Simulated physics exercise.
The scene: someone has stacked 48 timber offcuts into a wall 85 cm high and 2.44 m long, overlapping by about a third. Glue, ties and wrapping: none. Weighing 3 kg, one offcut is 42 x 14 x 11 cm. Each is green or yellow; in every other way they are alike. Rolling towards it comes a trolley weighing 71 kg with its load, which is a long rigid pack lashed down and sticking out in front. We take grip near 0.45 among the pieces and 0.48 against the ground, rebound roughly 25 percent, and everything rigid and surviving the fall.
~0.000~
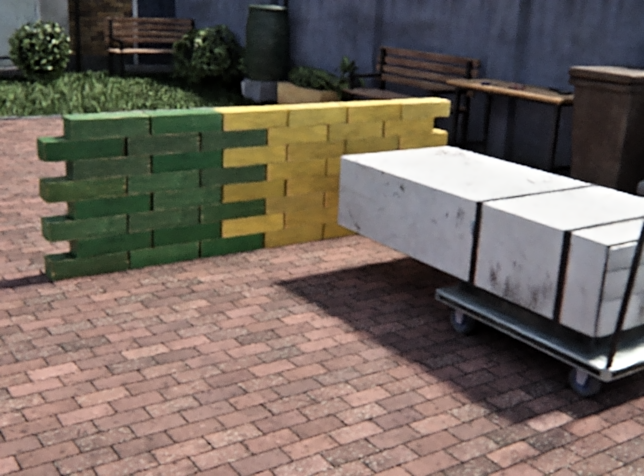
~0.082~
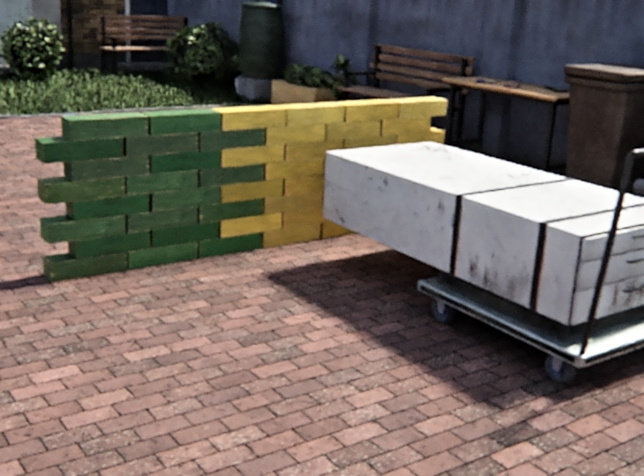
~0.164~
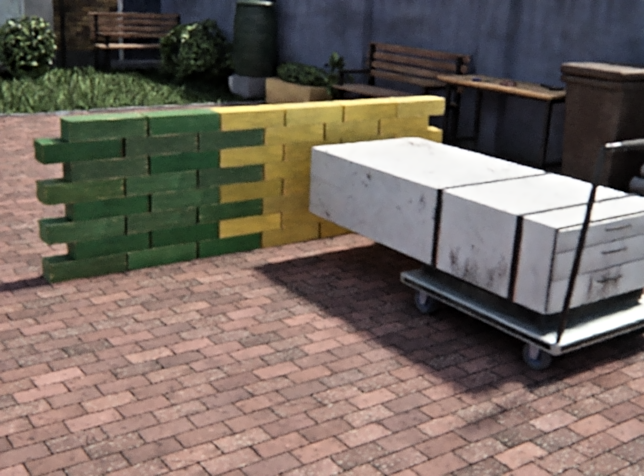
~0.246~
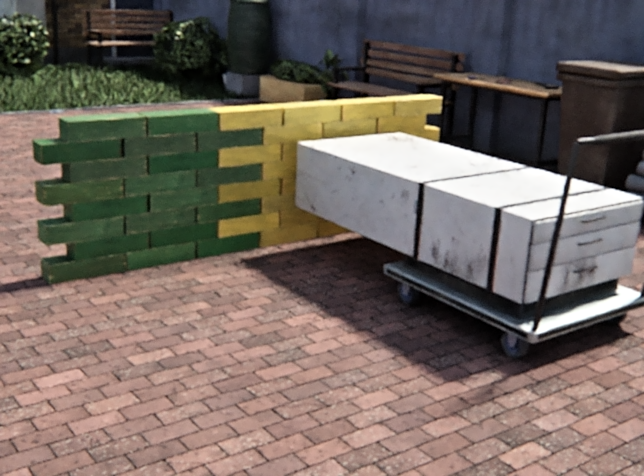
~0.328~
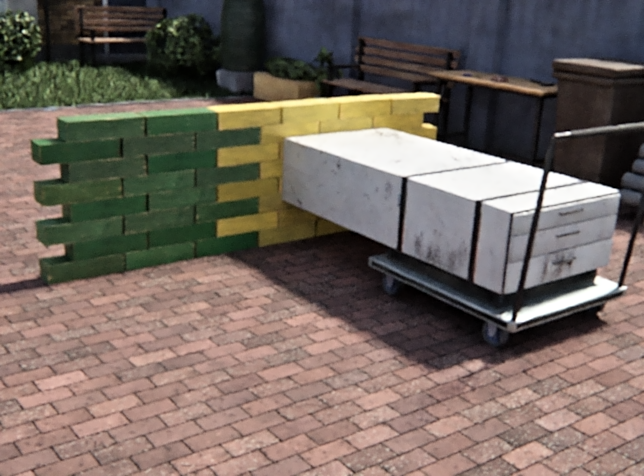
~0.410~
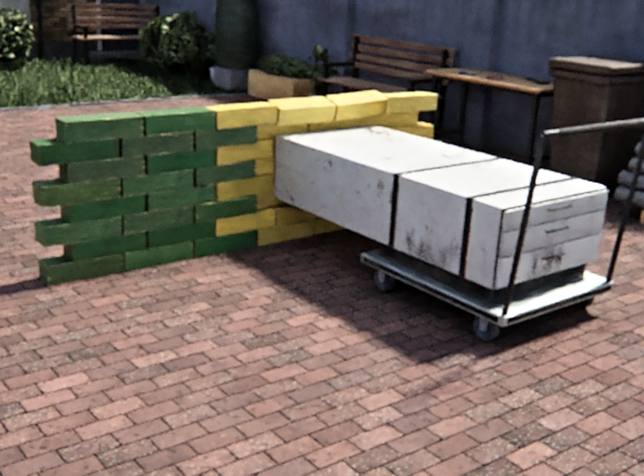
To begin with, a low wall of green and yellow blocks stands on brick paving, a long white load strapped to a trolley at its right. The trolley rolls leftward, bringing the load's front end up to the yellow part. Then it pushes in, and the yellow blocks shift and tilt slightly.
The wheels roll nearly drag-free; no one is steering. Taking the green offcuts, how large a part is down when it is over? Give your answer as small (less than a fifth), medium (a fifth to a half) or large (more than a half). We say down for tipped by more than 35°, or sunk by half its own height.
Medium - a fifth to a half.
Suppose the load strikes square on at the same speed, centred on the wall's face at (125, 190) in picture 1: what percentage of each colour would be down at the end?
Green 80 %, yellow 30 %.
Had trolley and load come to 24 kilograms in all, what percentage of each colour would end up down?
You'd get green at 0 and yellow at 0 per cent down.
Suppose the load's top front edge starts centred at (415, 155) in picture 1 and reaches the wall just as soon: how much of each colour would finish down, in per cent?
Result - green: 30%; yellow: 80%.
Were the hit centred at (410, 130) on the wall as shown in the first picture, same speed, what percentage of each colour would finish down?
Down at the end: Green 0%, yellow 50%.
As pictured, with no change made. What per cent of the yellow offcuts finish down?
For yellow, 90 per cent end down.
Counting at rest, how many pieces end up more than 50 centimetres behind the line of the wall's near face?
Roughly 20 pieces in all.
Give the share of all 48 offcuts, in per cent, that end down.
Near enough 60 per cent of them, I reckon.
Around 0.60 s, load 18 cm past the wall's line, still rolling; none of the 20 green offcuts down (2 of 48 in all colours); top green offcut tipped 5°; top yellow offcut tipped 60°, 49 mm lower.
Around 0.86 s, load 28 cm past the wall's line, still rolling; 6 of the 20 green offcuts down (30 of 48 in all colours); top green offcut tipped 39°; top yellow offcut on its side.
Around 1.30 s, load 41 cm past the wall's line, still rolling; 6 of the 20 green offcuts down (30 of 48 in all colours); top green offcut on its side; top yellow offcut on its side.
Finally (4.2 s), load 60 cm past the wall's line, stopped; 6 of the 20 green offcuts down (30 of 48 in all colours); top green offcut upside down; top yellow offcut on its side. That is 30 per cent. Seen by the last camera, middles, top green offcut near (17, 237), top yellow offcut near (311, 106).
